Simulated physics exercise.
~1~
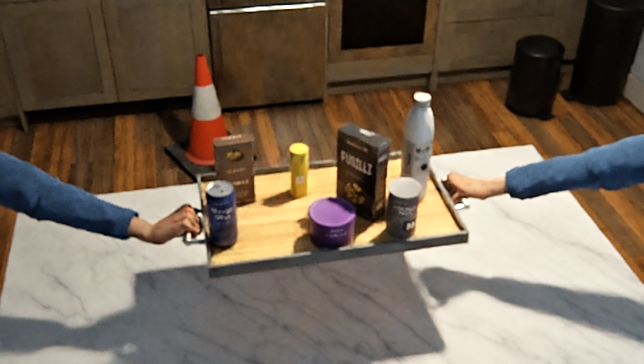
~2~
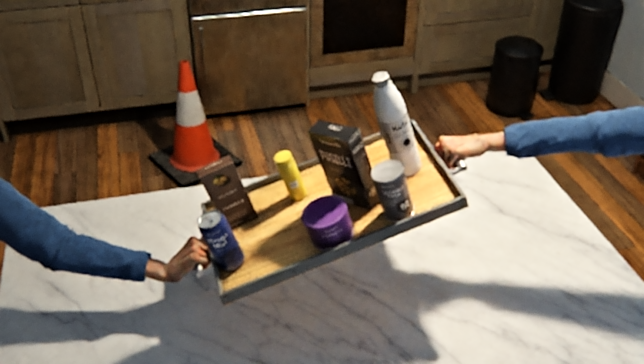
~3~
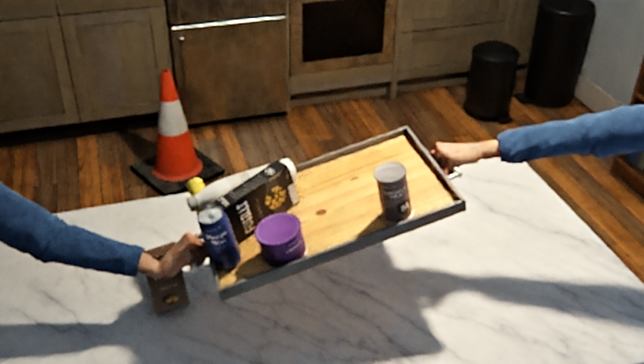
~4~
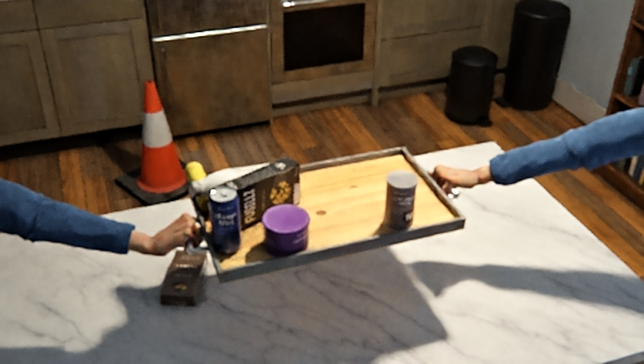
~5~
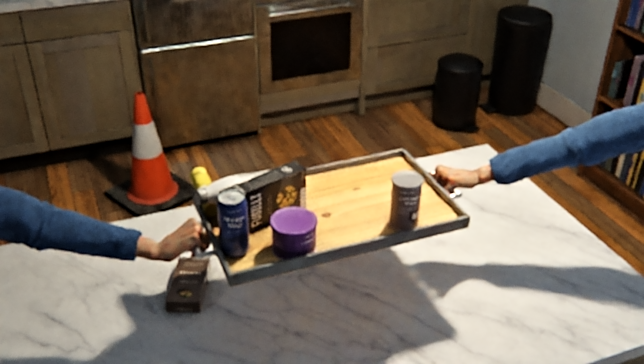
At the start, two hands in blue sleeves hold a wooden tray level above a marble counter, carrying a white bottle, boxes, a blue can, a yellow shaker, a purple tub and a grey tin. The left side dips, and the bottle, both packets and the shaker lean left. They topple toward the low end, the purple tub slides left, and the brown packet drops off onto the counter. The tray then swings back toward level. It ends with the bottle, black packet and shaker lying at the left, while the can, tub and tin stand upright.
